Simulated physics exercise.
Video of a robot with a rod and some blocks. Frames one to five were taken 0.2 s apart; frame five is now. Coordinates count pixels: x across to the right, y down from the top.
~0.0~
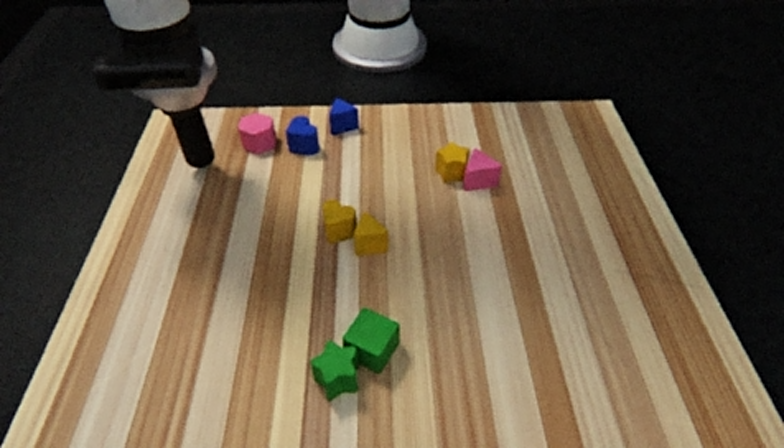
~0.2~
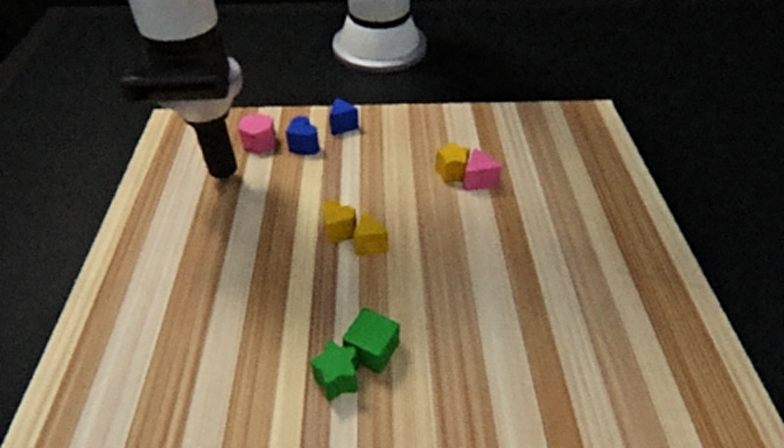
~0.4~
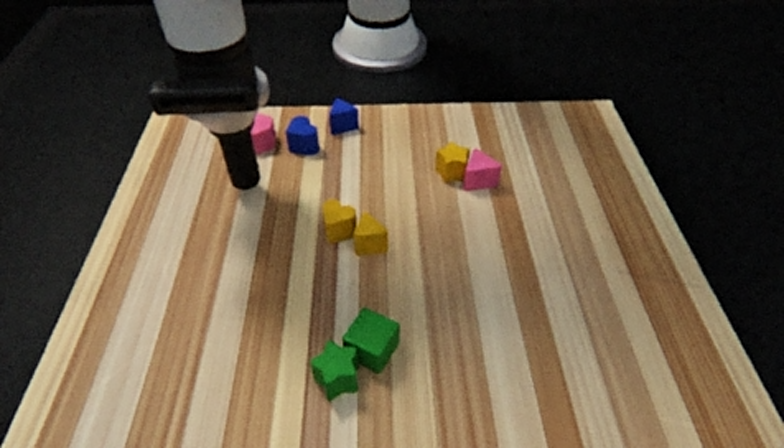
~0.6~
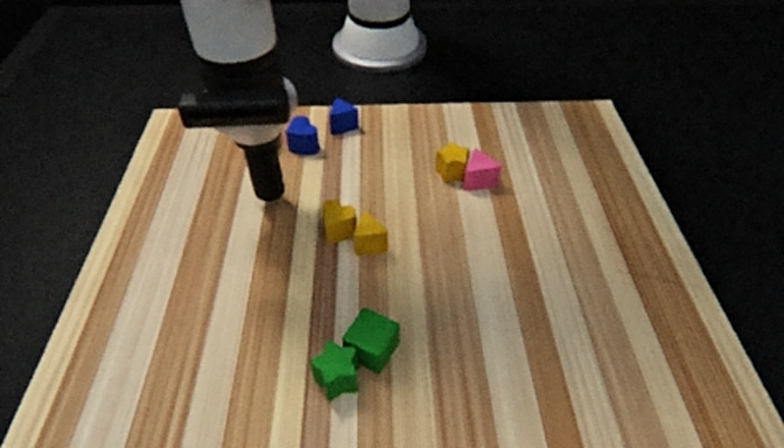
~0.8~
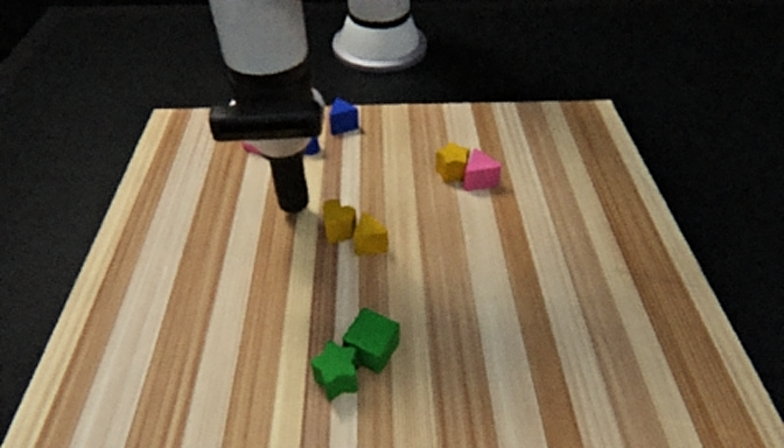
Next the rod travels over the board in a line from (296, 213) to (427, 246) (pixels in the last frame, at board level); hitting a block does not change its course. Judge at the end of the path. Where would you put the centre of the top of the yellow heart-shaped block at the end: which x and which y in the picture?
The point I'd pick in the picture is (437, 250).
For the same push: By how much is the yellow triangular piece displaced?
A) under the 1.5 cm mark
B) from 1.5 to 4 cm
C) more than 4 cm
C: More than 4 cm.
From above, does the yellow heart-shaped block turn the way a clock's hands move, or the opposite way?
Overhead view: Clockwise.
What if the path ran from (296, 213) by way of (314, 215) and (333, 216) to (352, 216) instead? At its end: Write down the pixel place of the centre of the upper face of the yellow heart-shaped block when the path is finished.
Around (363, 217).
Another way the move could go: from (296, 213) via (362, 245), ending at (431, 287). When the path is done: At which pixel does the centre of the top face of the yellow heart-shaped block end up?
The point I'd pick in the picture is (471, 263).
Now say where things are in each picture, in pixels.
Lower end of the rod (201, 160), tops of blocks, yellow heart-shaped block (337, 211), yellow triangular piece (369, 225), in the first frame.
Rod (223, 170), blocks as before, in the second frame.
Rod (246, 181), blocks as before, in the third frame.
Rod (270, 192), blocks as before, in the fourth frame.
Rod (294, 203), yellow heart-shaped block (337, 211), yellow triangular piece (369, 225), in the fifth frame.
What follows on the original path. One third of the way, rod (338, 214); yellow heart-shaped block (363, 219); yellow triangular piece (385, 235), turned 25° clockwise.
Two thirds of the way, rod (382, 225); yellow heart-shaped block (404, 234), turned 30° clockwise; yellow triangular piece (409, 256), turned 90° clockwise.
At the end, rod (428, 237); yellow heart-shaped block (437, 250), turned 105° clockwise; yellow triangular piece (412, 266), turned 120° clockwise.
